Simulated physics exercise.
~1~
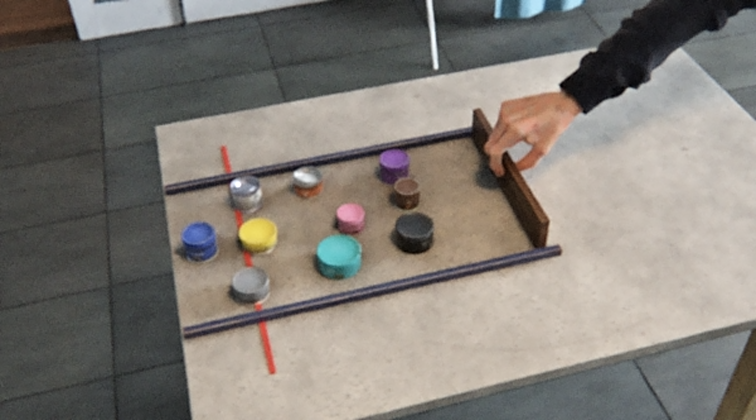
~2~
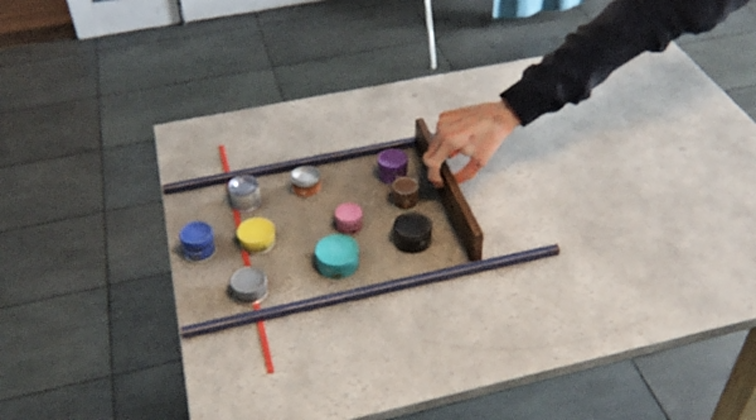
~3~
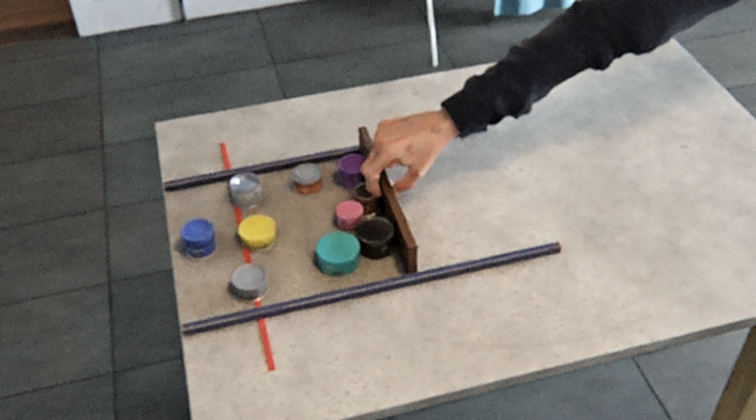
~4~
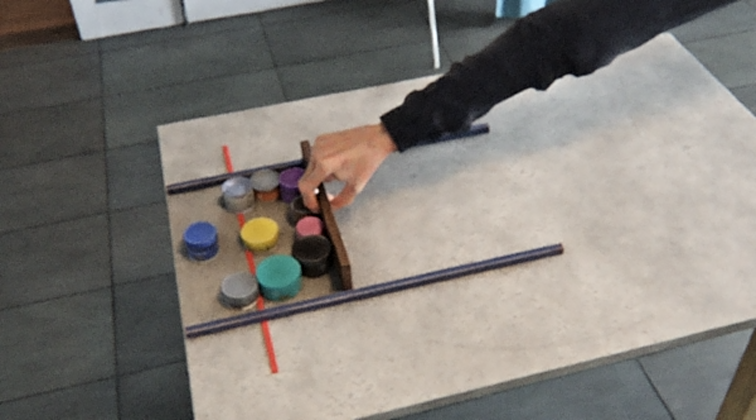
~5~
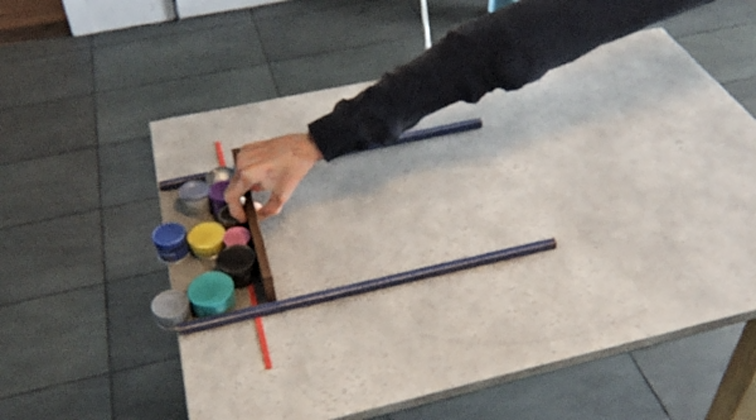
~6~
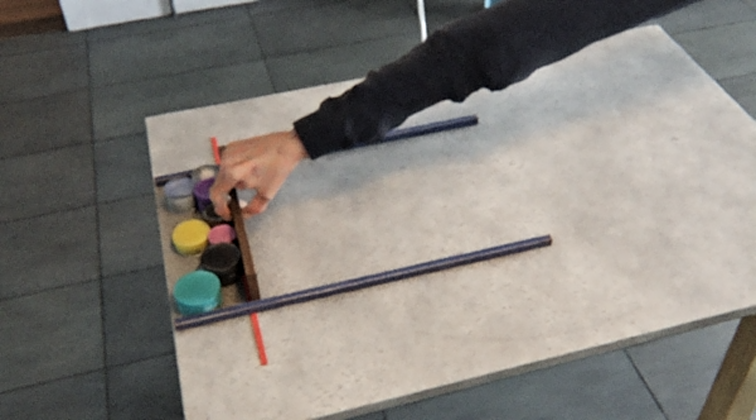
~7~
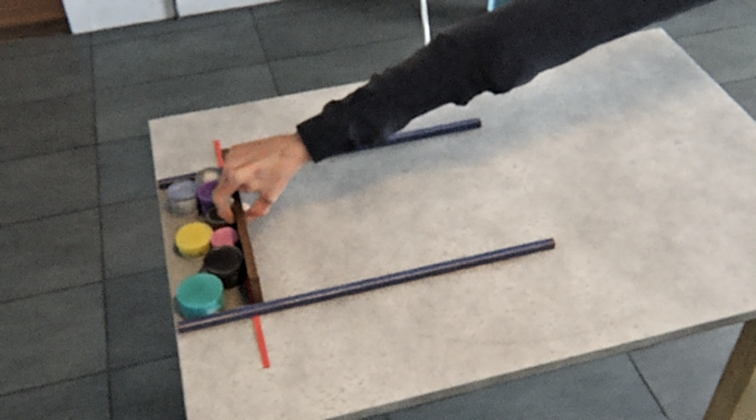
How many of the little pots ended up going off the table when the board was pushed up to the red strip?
Two of them went over the left edge, the blue one and a grey one, while the rest stayed bunched on the table.
